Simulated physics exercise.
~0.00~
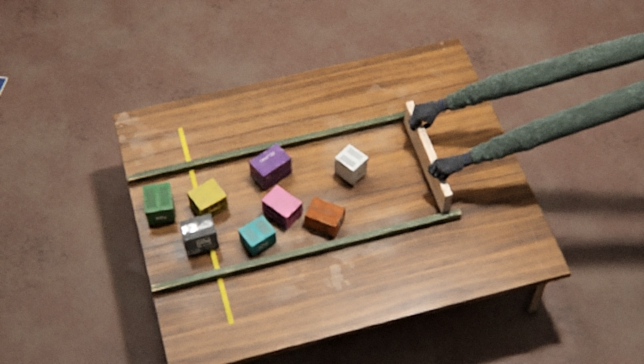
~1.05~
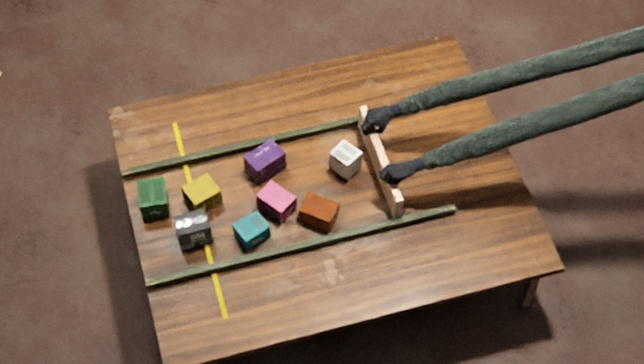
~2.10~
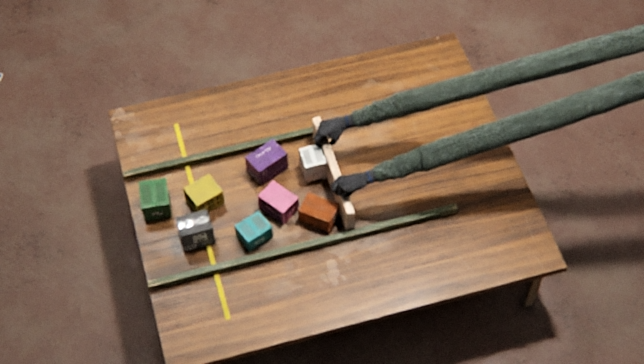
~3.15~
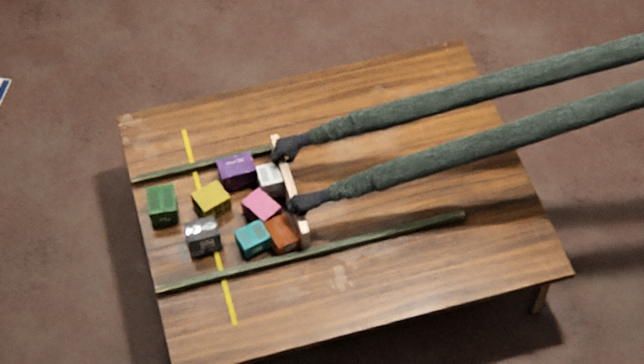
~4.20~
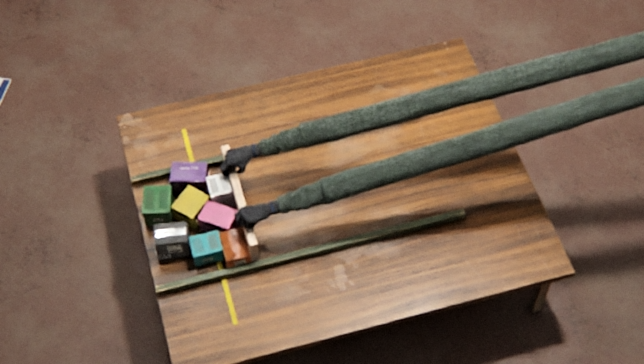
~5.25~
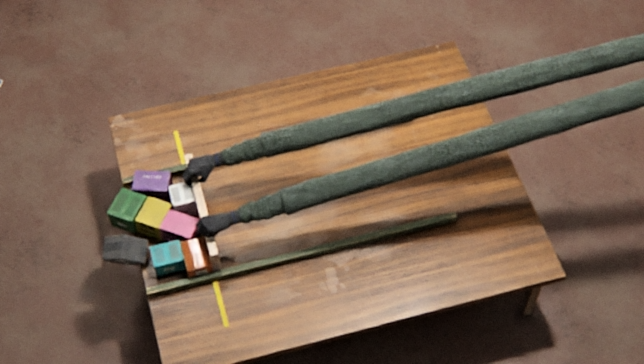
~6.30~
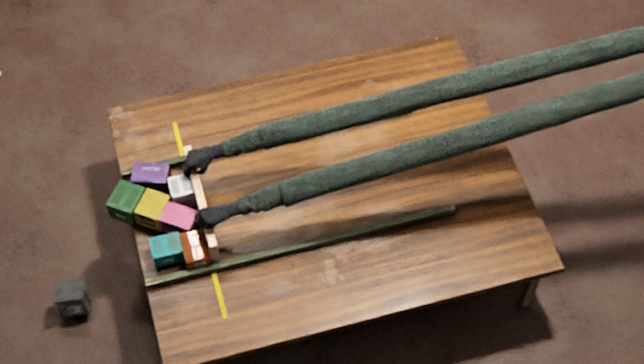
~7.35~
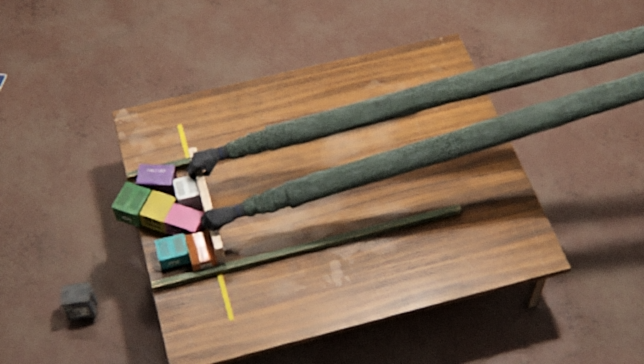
The video shows gloved hands sliding a plank leftward across a wooden table, gathering colourful boxes and pushing them toward the left edge past a yellow tape line. The grey box tips off and lands on the floor, while the others stay bunched at the edge, the green one overhanging.
